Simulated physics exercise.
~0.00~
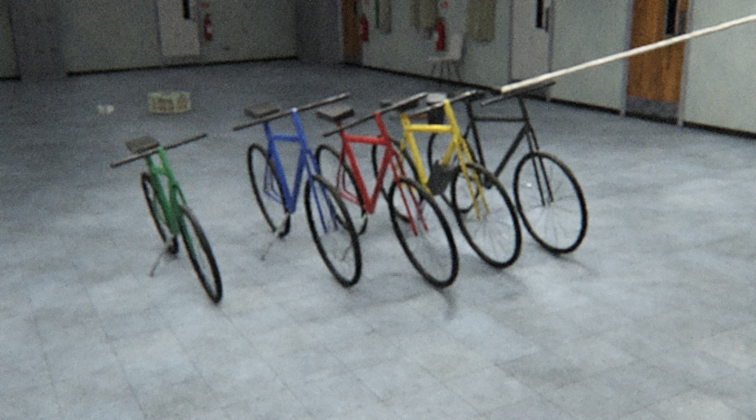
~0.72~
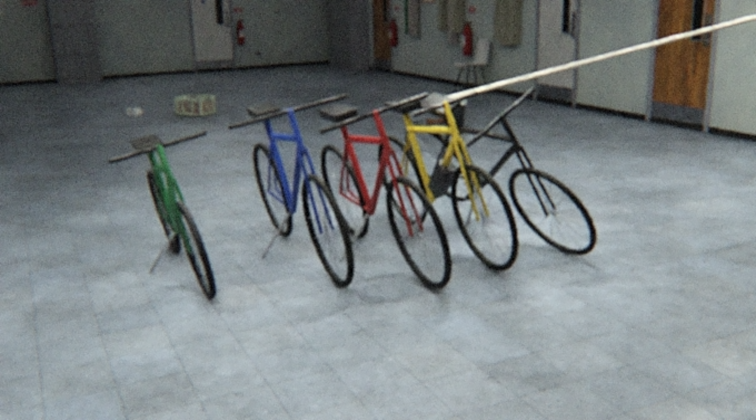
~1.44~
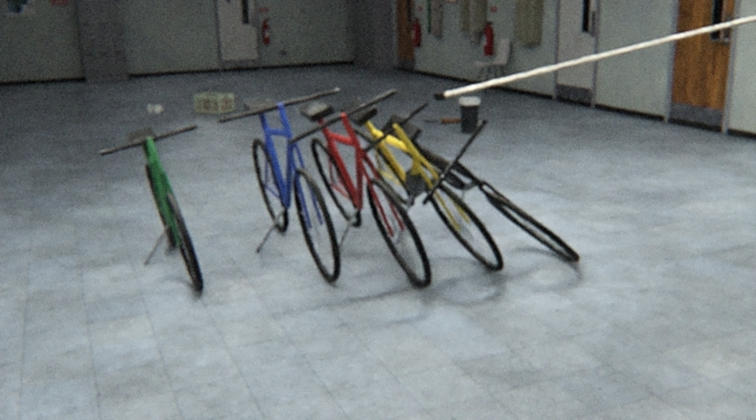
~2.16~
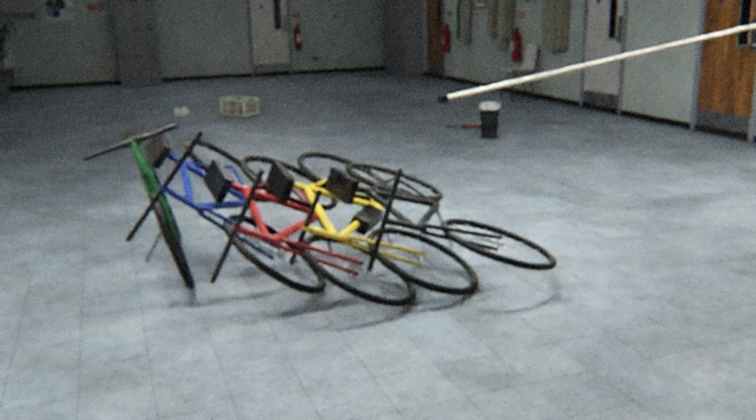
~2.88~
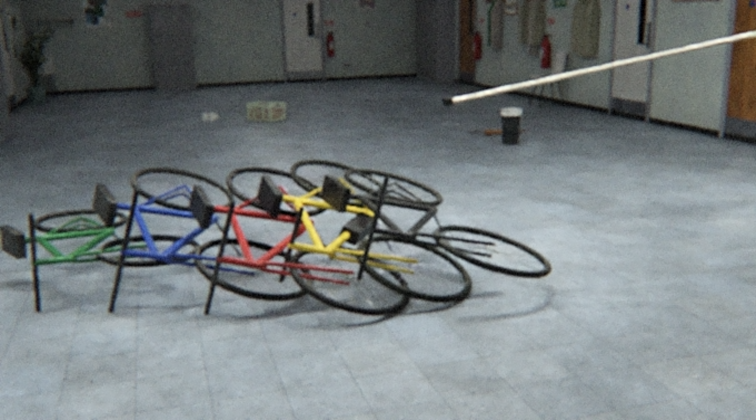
A pole tips the black bicycle, and all five bicycles topple leftward onto the floor.
